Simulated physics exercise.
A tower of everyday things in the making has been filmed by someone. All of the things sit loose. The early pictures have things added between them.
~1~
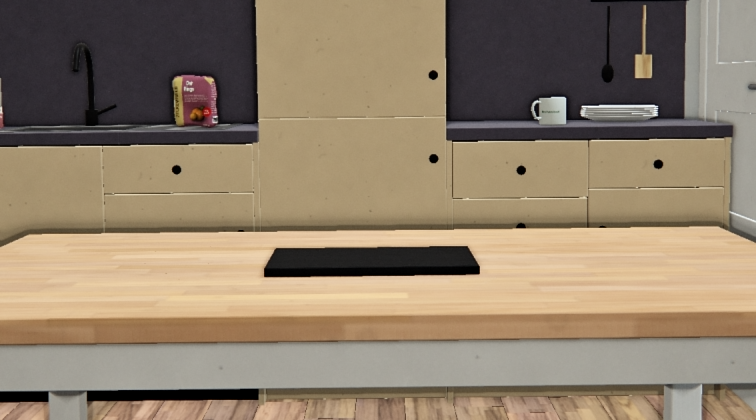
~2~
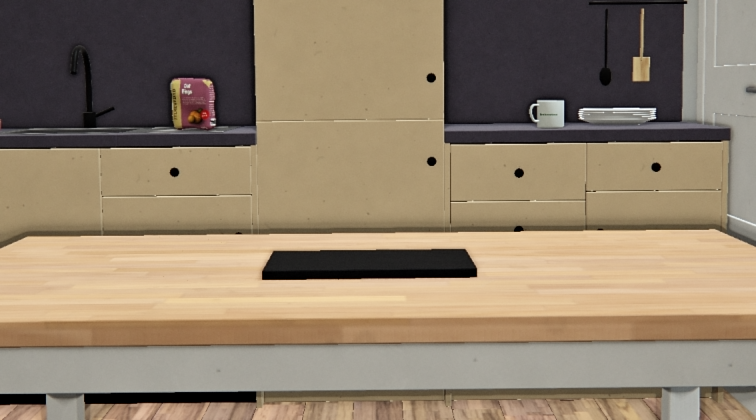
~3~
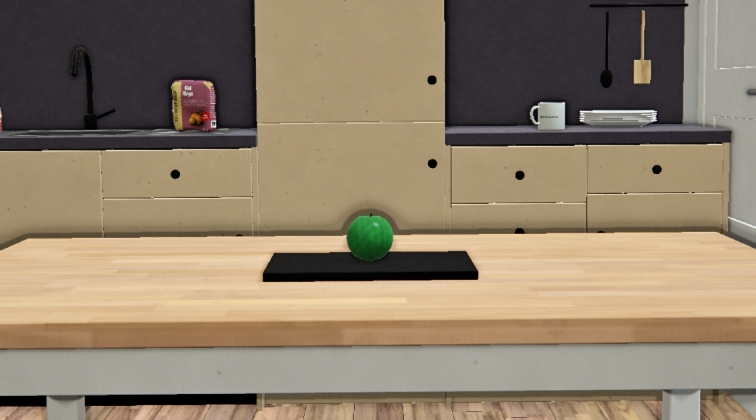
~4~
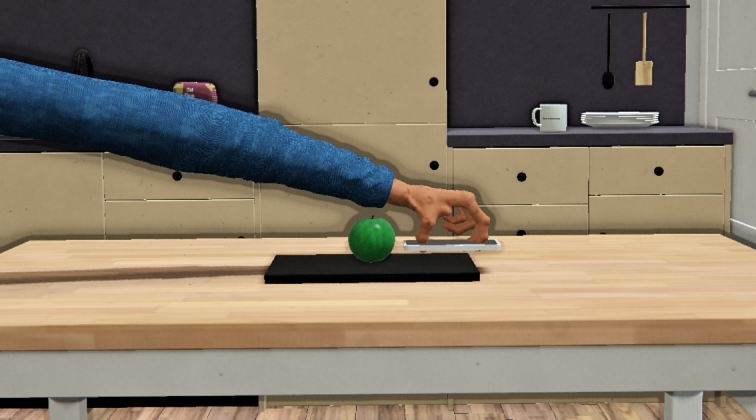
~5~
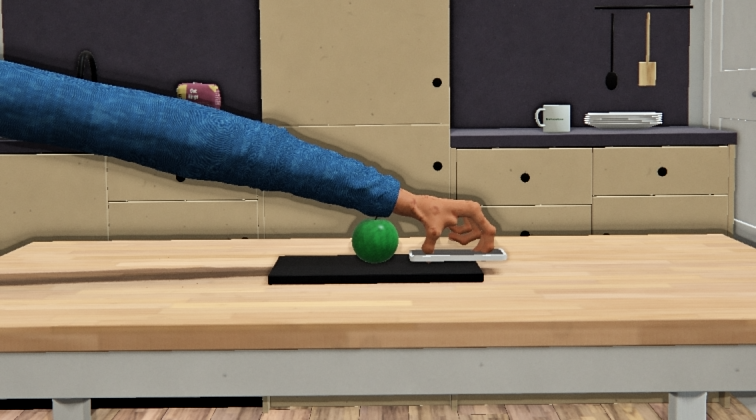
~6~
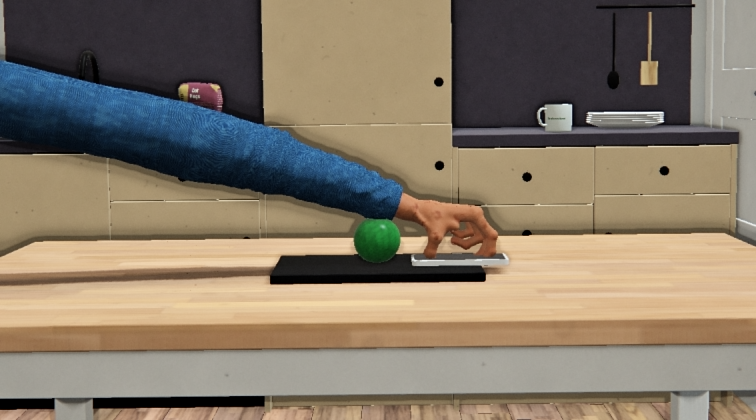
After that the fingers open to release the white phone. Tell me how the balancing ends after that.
The balance works.
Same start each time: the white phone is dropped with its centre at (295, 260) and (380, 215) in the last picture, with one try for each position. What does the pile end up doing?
In the first case the pile remains standing, while in the second it collapses.
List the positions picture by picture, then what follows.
In the first picture, the last thing is not in view yet; black board (372, 261).
In the second picture, the last thing is not in view yet; black board (370, 263).
In the third picture, the last thing is not in view yet; black board (370, 266).
The fourth picture shows on its way; white phone (451, 245); black board (372, 267).
The fifth picture shows on its way; white phone (457, 255); black board (376, 268).
The sixth picture shows in place under the hand; white phone (459, 259); black board (378, 268).
Then, 0.80 s after the last picture, nothing has stirred.
Then, 1.80 s after the last picture, white phone resting near (459, 259).
At rest, all 3 in place. Seen from the same camera at the end, white phone near (459, 259). The pile holds.
